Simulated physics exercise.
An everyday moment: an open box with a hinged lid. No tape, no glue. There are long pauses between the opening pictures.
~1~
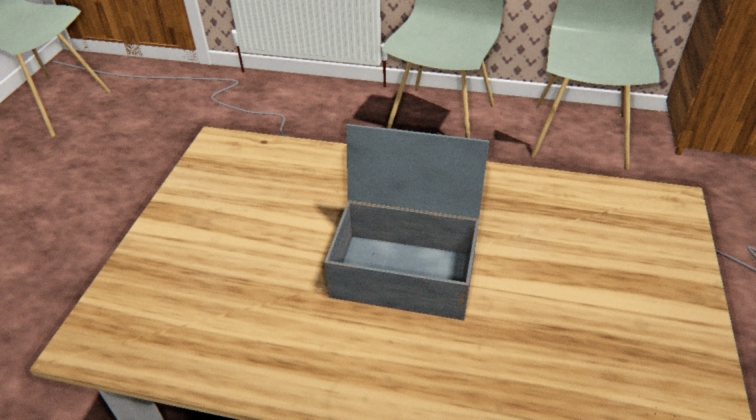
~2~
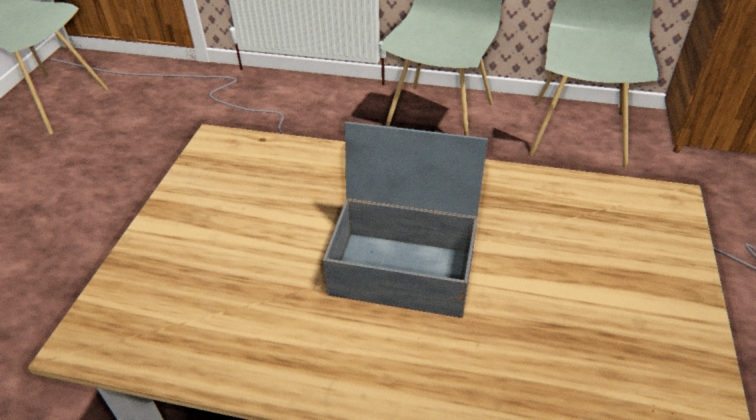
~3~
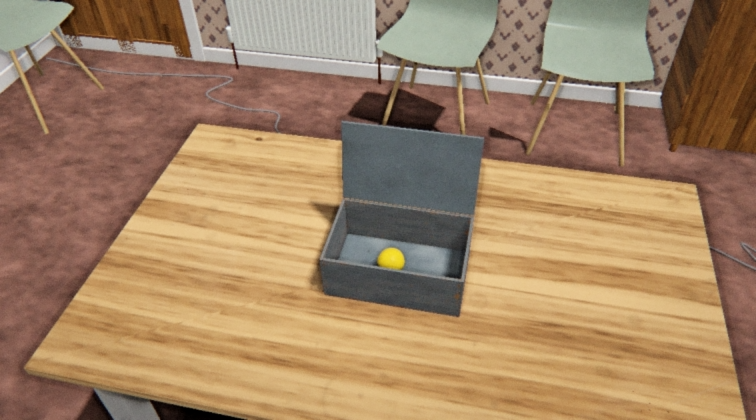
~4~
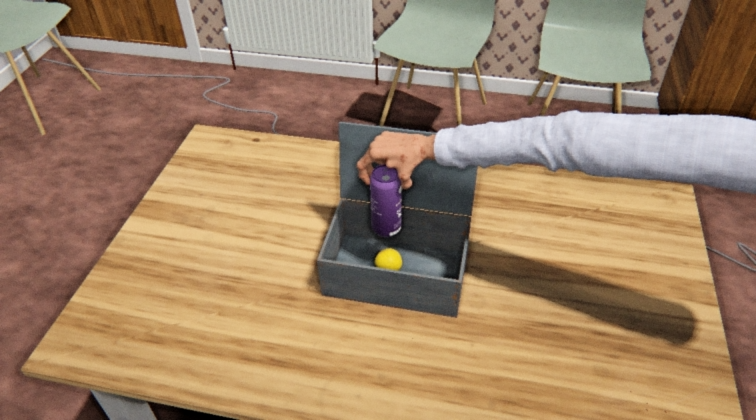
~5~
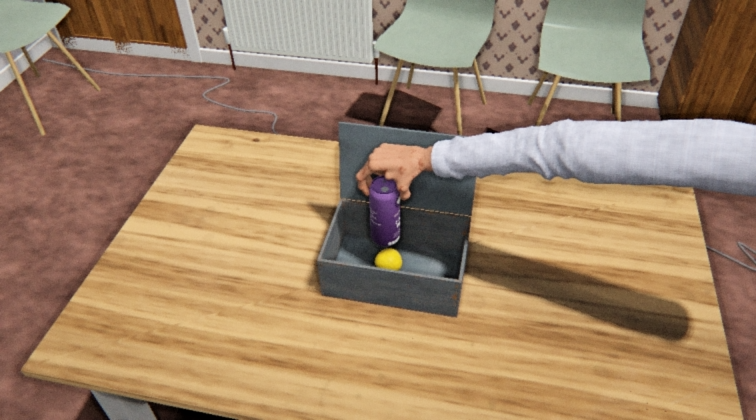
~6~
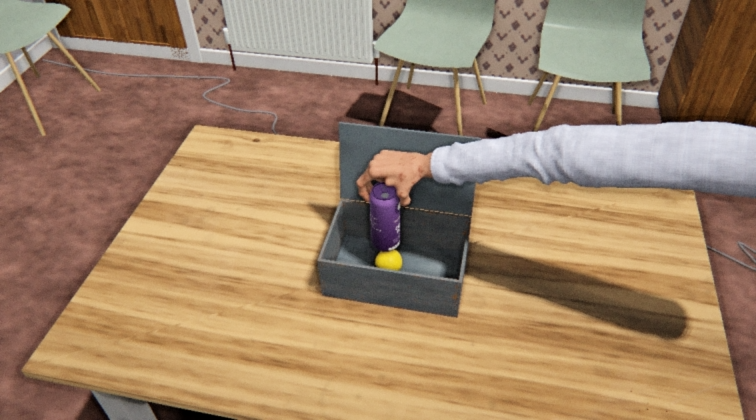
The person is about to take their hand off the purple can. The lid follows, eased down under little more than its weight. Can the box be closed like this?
As it turns out, it sits on the rim.
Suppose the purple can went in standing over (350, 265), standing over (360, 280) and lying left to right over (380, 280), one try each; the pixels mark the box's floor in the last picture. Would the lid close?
First, it stays ajar; second, it will not close; third, it sits on the rim.
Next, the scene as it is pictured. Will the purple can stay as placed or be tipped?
The purple can ends up tilted.
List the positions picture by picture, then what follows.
In the first frame, the last thing is not in view yet.
In the second frame, the last thing is not in view yet.
In the third frame, the last thing is not in view yet.
The fourth frame shows coming down; purple can (386, 202).
The fifth frame shows coming down; purple can (385, 213).
The sixth frame shows put in, still held; purple can (385, 218).
Then, 0.40 s past the last view, purple can on its side near (375, 236); yellow lemon displaced about its own width.
Then, 1.10 s past the last view, lid starting down; purple can on its side near (365, 257); yellow lemon displaced about its own width.
Then, 1.70 s past the last view, lid 53° above the rim; purple can on its side near (367, 256); yellow lemon displaced well along.
Then, 2.20 s past the last view, lid 14° above the rim; purple can on its side near (367, 256); yellow lemon displaced well along.
Finally, lid shut; down or leaning hard in the box, purple can; moved from the start, yellow lemon. Final places as the last picture's camera would see them, purple can near (367, 256).
